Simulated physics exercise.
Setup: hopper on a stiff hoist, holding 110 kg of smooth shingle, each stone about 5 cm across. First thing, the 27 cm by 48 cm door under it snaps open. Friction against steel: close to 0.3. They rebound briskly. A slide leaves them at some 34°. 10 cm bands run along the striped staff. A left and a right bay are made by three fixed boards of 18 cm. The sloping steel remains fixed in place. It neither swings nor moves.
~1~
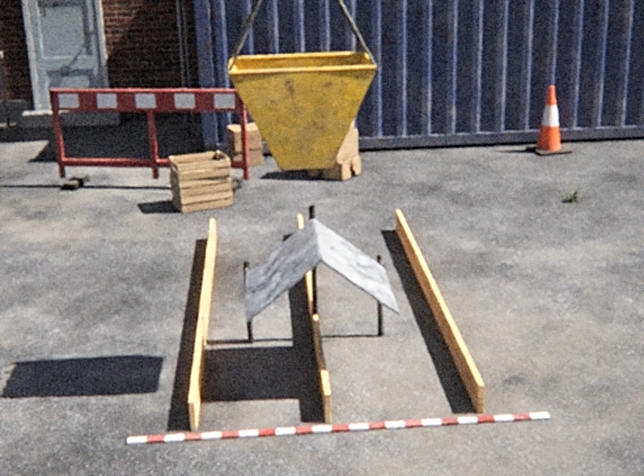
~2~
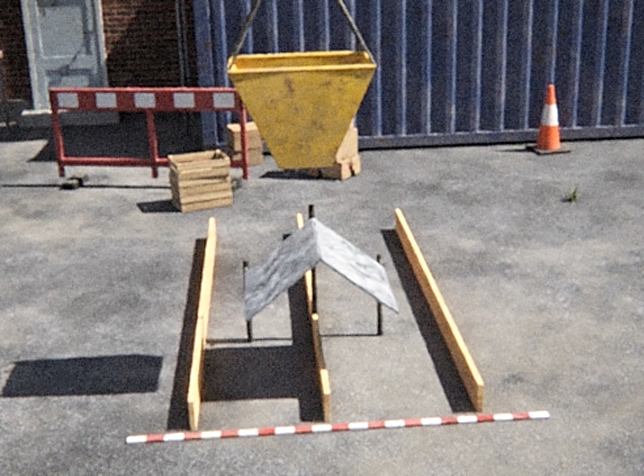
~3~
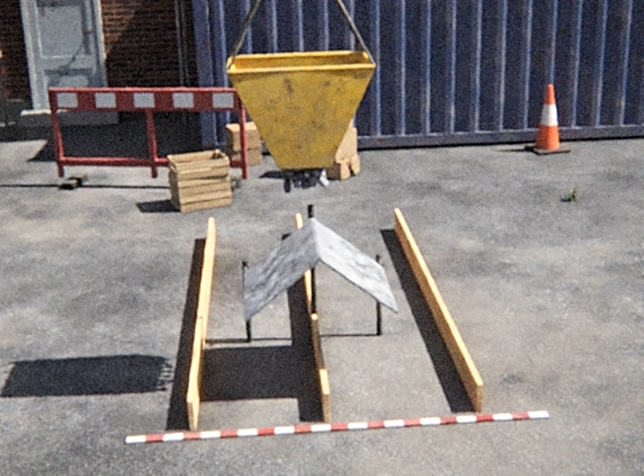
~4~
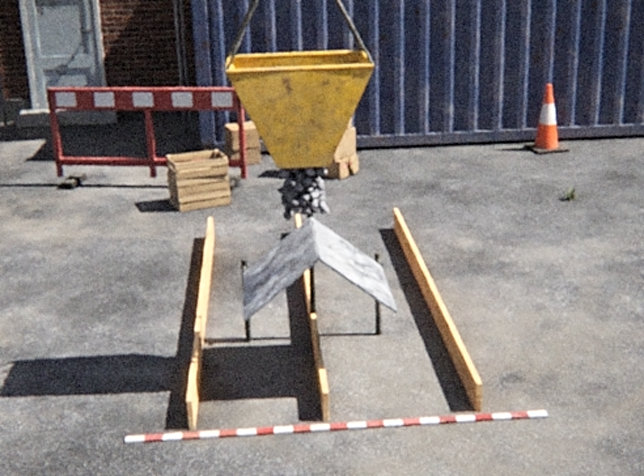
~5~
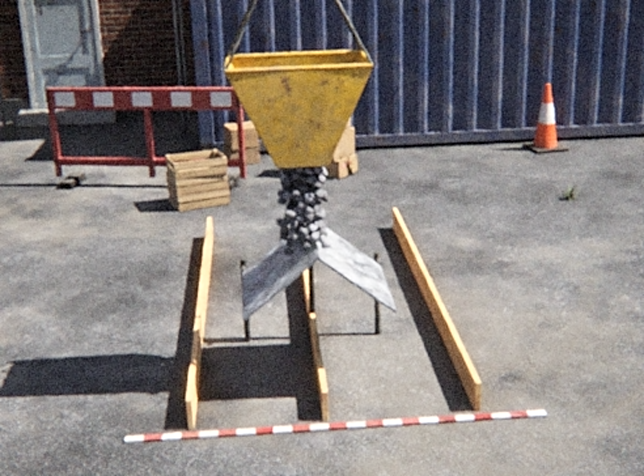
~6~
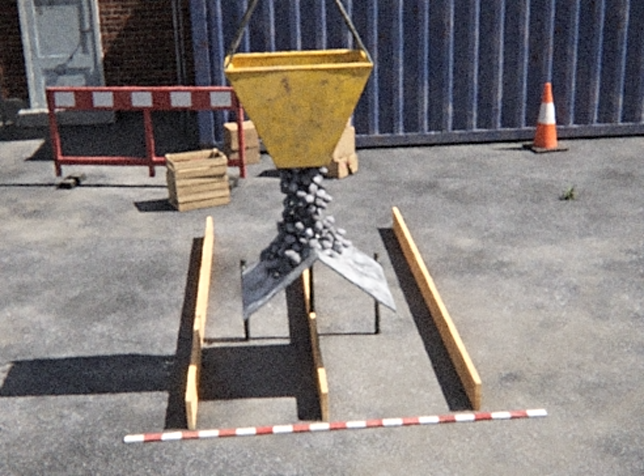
To begin with, a yellow hopper hangs still above a small grey peaked plate standing among three wooden boards on tarmac. Grey stones then emerge from its underside and drop in a thickening column, reaching the ridge of the plate and spreading over its two slopes.
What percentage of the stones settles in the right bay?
22 %.
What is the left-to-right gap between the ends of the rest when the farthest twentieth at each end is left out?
Spread, left to right, approx 250 cm.
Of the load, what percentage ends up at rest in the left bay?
Around 25 in a hundred of the load.
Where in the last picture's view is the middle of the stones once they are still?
(196, 375).
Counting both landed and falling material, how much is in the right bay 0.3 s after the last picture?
About 10 per cent by then.
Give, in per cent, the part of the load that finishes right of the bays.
Near 0 per cent of the whole load.
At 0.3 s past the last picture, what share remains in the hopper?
It still holds around 0 per cent.
Then, 0.3 s after the last picture, 0 % in the hopper, 50 % on the steel, 8 % falling or lying left of the bays, 33 % falling or lying in the left bay, 9 % falling or lying in the right bay; the stones farthest right are at (443, 336).
Then, 0.7 s after the last picture, 0 % in the hopper, 5 % on the steel, 41 % falling or lying left of the bays, 32 % falling or lying in the left bay, 22 % falling or lying in the right bay, 1 % falling or lying right of the bays; the stones farthest right are at (465, 330).
Then, 1.3 s after the last picture, 0 % in the hopper, 50 % falling or lying left of the bays, 26 % falling or lying in the left bay, 22 % falling or lying in the right bay, 1 % falling or lying right of the bays; the stones farthest right are at (510, 346).
Then, 2.2 s after the last picture, 0 % in the hopper, 50 % falling or lying left of the bays, 26 % falling or lying in the left bay, 22 % falling or lying in the right bay, 1 % falling or lying right of the bays; the stones farthest right are at (512, 346).
Then, 4.1 s after the last picture, 0 % in the hopper, 50 % left of the bays, 26 % in the left bay, 22 % in the right bay, 1 % right of the bays; the stones farthest right are at (512, 346).
